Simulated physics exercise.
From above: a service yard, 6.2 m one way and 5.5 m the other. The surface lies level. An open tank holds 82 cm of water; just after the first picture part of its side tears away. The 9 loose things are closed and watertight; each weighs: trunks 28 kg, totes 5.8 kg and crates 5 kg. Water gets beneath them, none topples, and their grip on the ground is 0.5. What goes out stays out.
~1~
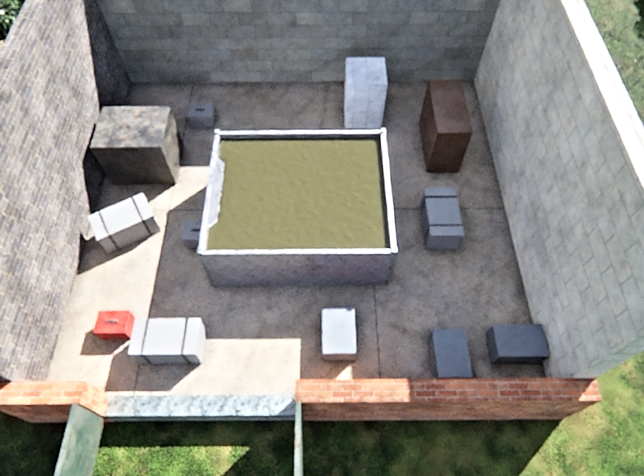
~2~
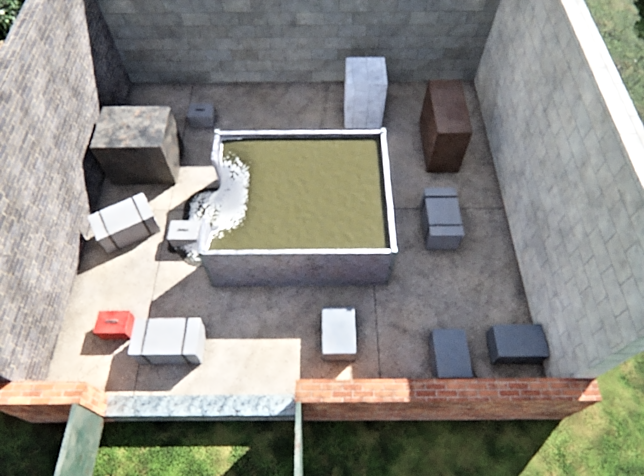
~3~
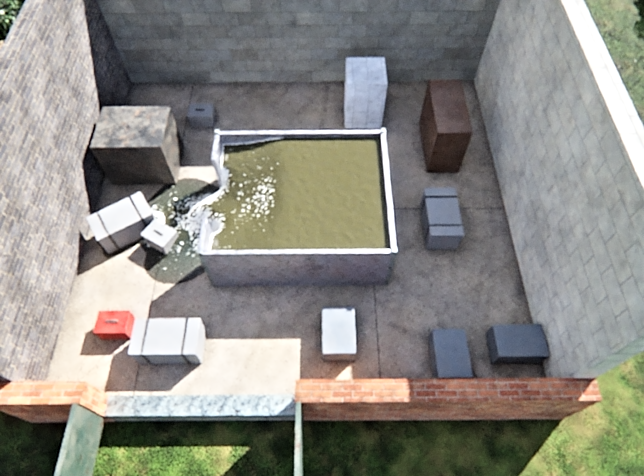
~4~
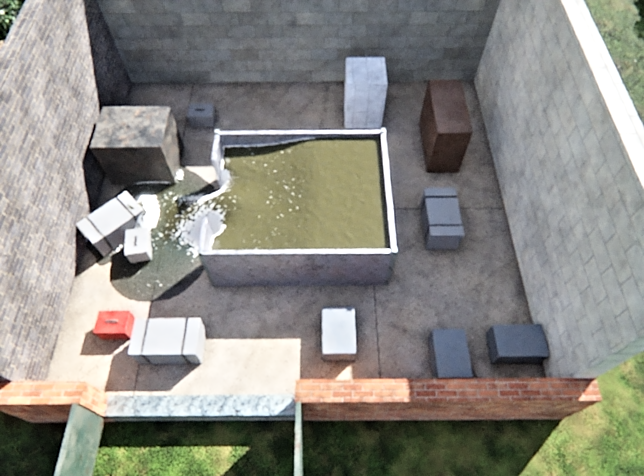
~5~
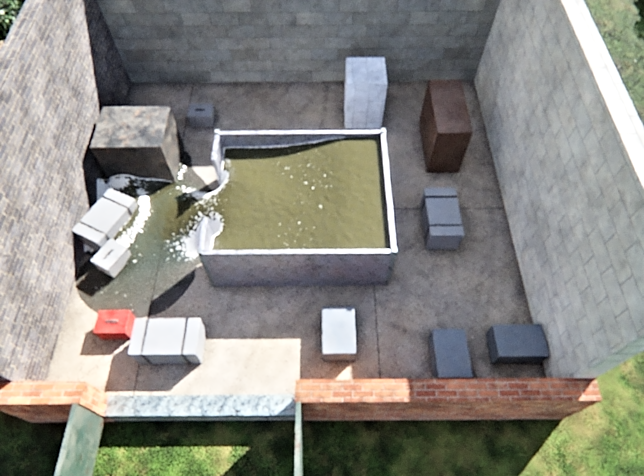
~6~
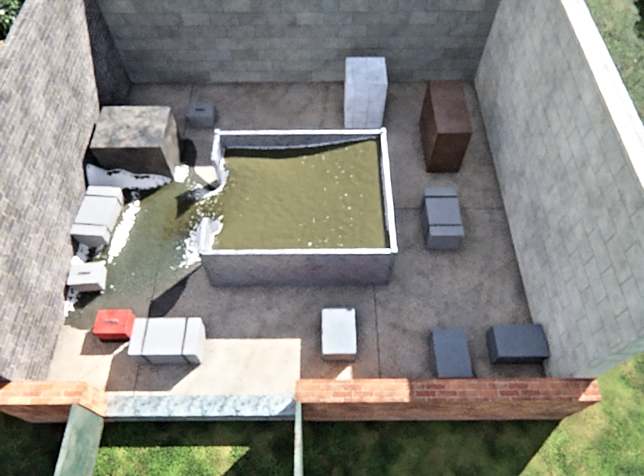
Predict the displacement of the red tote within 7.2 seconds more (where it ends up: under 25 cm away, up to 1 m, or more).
Red tote travels far.
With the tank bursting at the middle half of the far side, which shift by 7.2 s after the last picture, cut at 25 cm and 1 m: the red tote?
In that case the red tote moves a short way.
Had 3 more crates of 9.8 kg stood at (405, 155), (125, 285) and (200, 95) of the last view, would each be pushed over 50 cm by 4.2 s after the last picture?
In turn: Under, past it, over.
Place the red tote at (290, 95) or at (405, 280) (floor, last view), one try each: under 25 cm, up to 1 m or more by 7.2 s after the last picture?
In turn: It travels far; it barely shifts.
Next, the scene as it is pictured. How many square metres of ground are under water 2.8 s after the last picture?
Some 22 m2.
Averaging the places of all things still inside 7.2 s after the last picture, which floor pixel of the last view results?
Near (459, 256).
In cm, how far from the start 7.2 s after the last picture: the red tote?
About 450 cm.
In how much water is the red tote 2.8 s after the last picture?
Roughly 11 cm.
Then, 0.9 s after the last picture the red tote is near (114, 352), 0.4 m from its start, afloat; 0 of 9 are out; 3 afloat.
Then, 2.8 s after the last picture the red tote is near (232, 354), 1.6 m from its start, afloat; 1 of 9 are out; 2 afloat.
Then, 4.8 s after the last picture the red tote is near (452, 336), 4.3 m from its start, afloat; 2 of 9 are out; 3 afloat.
Then, 7.2 s after the last picture the red tote is near (453, 332), 4.3 m from its start, afloat; 2 of 9 are out; 6 afloat.
